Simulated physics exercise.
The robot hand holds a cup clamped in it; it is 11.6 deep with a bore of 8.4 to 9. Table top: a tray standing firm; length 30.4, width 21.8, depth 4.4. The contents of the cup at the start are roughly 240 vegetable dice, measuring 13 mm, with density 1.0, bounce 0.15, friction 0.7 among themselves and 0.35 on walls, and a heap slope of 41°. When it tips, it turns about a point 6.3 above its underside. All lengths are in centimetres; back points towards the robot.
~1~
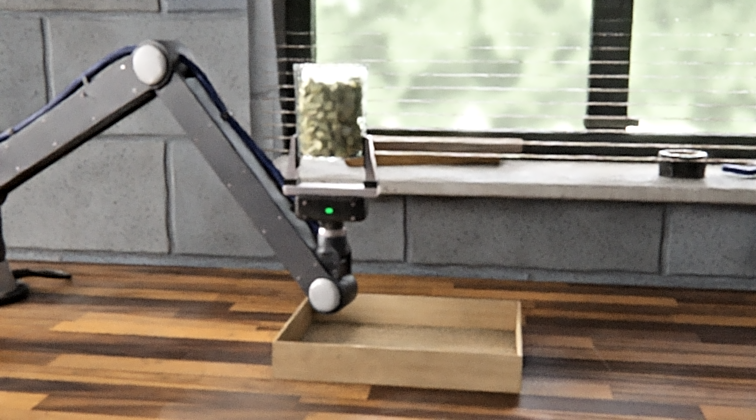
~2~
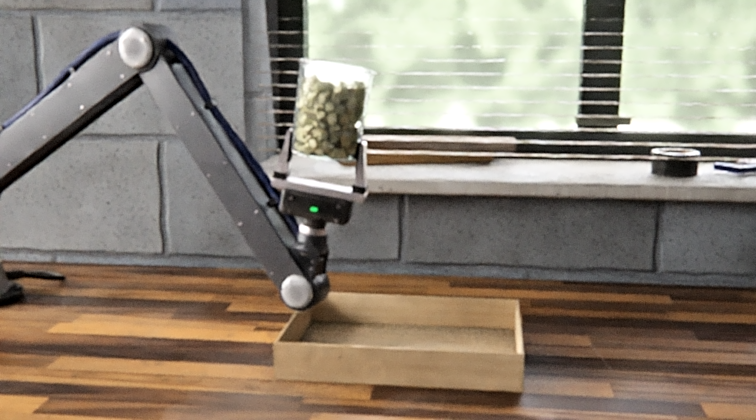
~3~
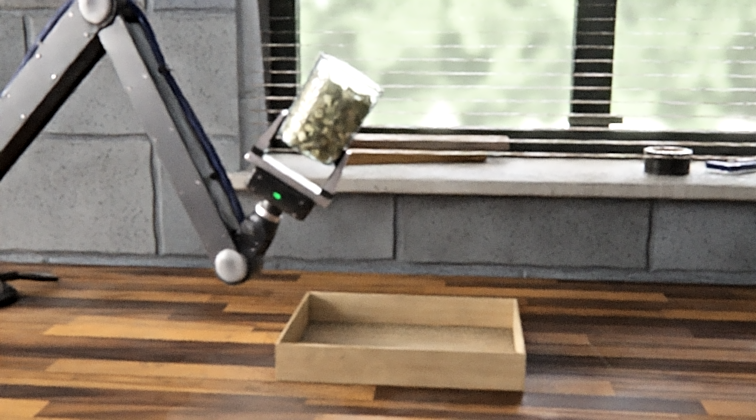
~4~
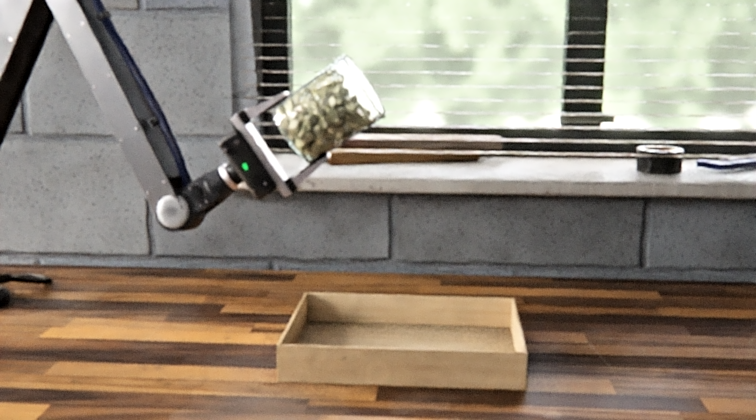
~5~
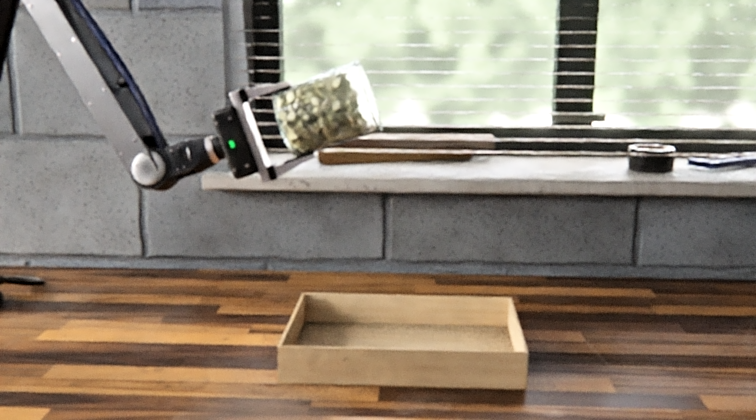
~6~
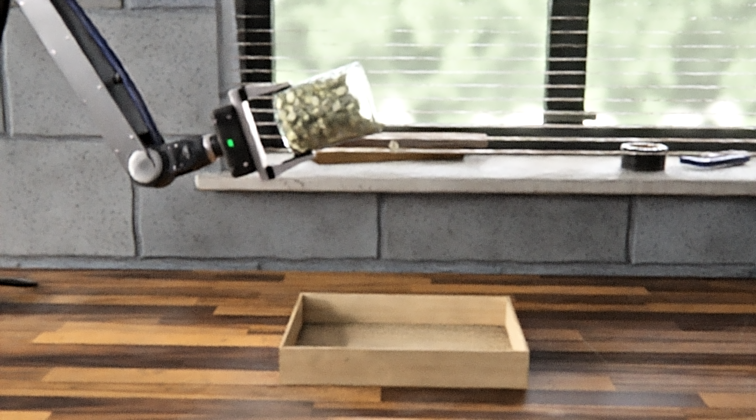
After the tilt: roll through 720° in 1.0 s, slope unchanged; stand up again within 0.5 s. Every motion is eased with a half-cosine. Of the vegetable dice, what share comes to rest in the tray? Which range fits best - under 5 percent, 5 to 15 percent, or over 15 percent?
The best fit is under 5 percent.
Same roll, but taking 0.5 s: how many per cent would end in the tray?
In that case around 0 percent.
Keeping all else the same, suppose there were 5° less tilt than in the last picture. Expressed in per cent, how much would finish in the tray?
I'd expect close to 0 per cent then.
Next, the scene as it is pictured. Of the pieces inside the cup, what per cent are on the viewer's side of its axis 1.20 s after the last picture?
Around 45 %.
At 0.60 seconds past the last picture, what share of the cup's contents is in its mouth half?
Close to 45 per cent lies in the mouth half.
Then, 0.60 s on, tipped 72°, highest piece 38 above the table; 240 in the cup, 2 in the tray, 1 in flight or on a rim.
Then, 1.20 s on, tipped 47°, highest piece 36 above the table; 237 in the cup, 5 in the tray, 1 in flight or on a rim.
Then, 1.70 s on, upright, highest piece 38 above the table; 237 in the cup, 6 in the tray.
Then, 2.40 s on, upright, highest piece 38 above the table; 237 in the cup, 6 in the tray.
In the end, 237 in the cup, 6 in the tray. That is 2 % in the tray.
